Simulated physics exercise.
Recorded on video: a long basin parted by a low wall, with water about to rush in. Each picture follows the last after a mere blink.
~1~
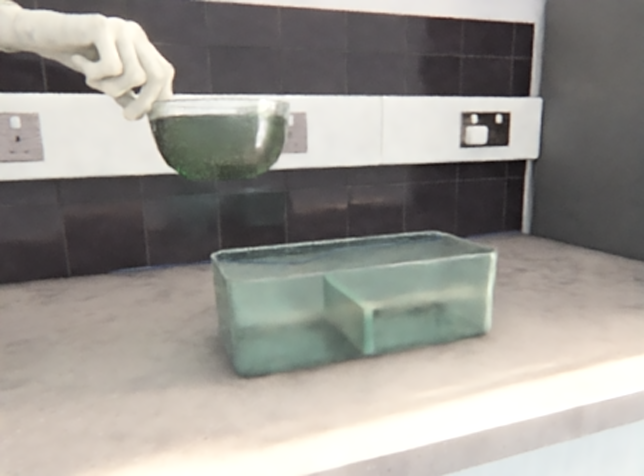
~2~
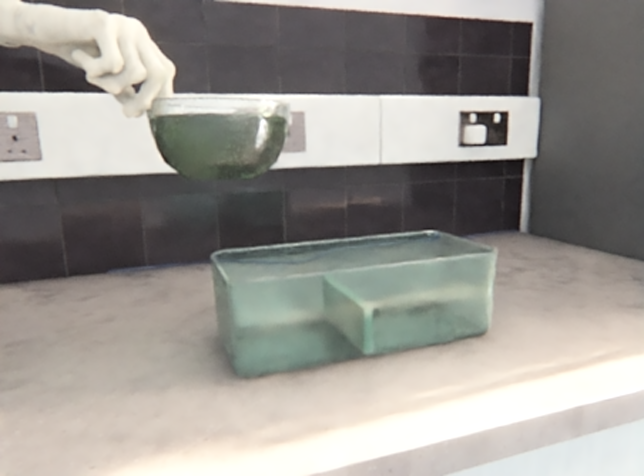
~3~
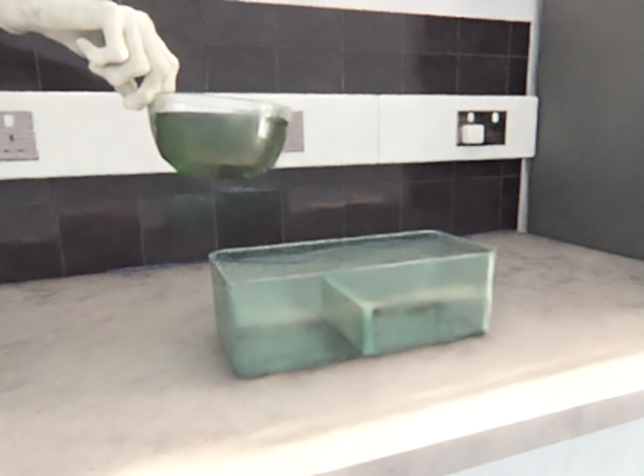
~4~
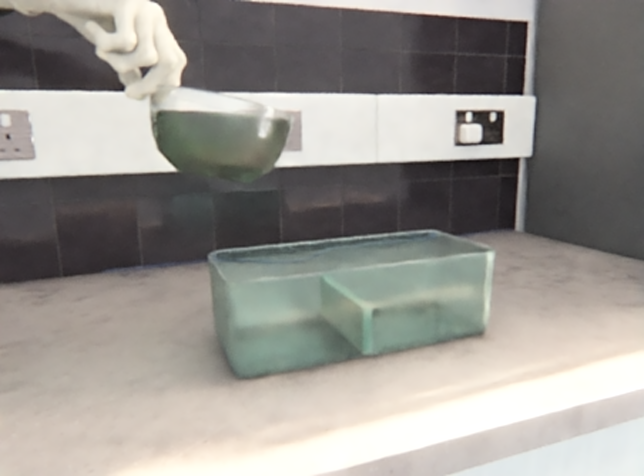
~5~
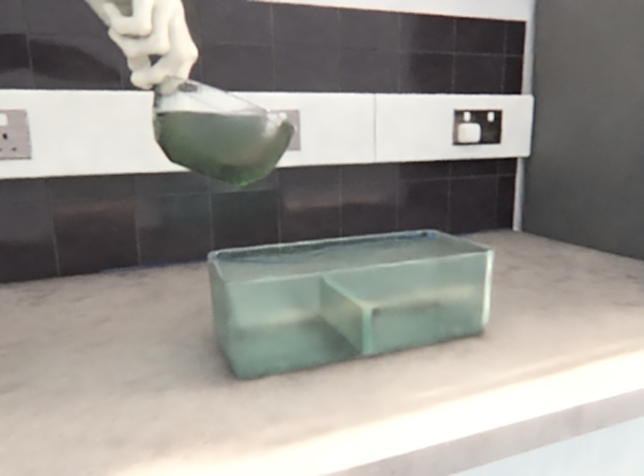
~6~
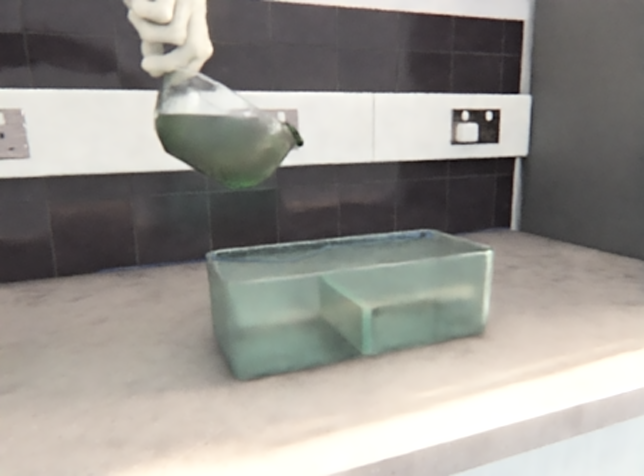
A pale hand steadily tilts a glass bowl of greenish water rightward above a divided basin.
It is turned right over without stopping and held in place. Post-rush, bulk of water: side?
Hmm, the left portion ends up holding the most.
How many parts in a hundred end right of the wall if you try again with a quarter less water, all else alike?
Best guess: Around 15 %.
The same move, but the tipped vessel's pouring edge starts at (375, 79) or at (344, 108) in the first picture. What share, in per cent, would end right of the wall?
In turn 90 % and 90 %.
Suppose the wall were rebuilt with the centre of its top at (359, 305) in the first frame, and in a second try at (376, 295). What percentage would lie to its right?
First try around 25 percent; second try around 10 percent.
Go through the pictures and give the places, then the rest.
In the first picture, it leans 0°; its right rim is at (286, 106); the water meets the walls at (151, 118) and (283, 117); the long basin's rim runs from (219, 268) to (467, 242); the wall's top is at (345, 291).
In the second picture, it leans 1°; its right rim is at (286, 107); the water meets the walls at (151, 118) and (283, 119).
In the third picture, it leans 6°; its right rim is at (288, 112); the water meets the walls at (151, 115) and (283, 119).
In the fourth picture, it leans 12°; its right rim is at (289, 120); the water meets the walls at (152, 114) and (285, 121).
In the fifth picture, it leans 21°; its right rim is at (291, 131); the water meets the walls at (156, 114) and (289, 125); 1 per cent is over the edge.
In the sixth picture, it leans 32°; its right rim is at (290, 144); the water meets the walls at (156, 118) and (287, 137); 5 per cent is over the edge.
A moment on, the tilt is 92° and 22 per cent is still to pour, 15 is left of the wall and 22 right of it.
Next, the tilt is 104° and 2 per cent is still to pour, 61 is left of the wall and 30 right of it.
Then the tilt is 104° and 0 per cent is still to pour, 65 is left of the wall and 31 right of it.
Later the tilt is 104° and 0 per cent is still to pour, 65 is left of the wall and 32 right of it.
Finally, 65 per cent lies left of the wall, 32 right of it and 3 outside.
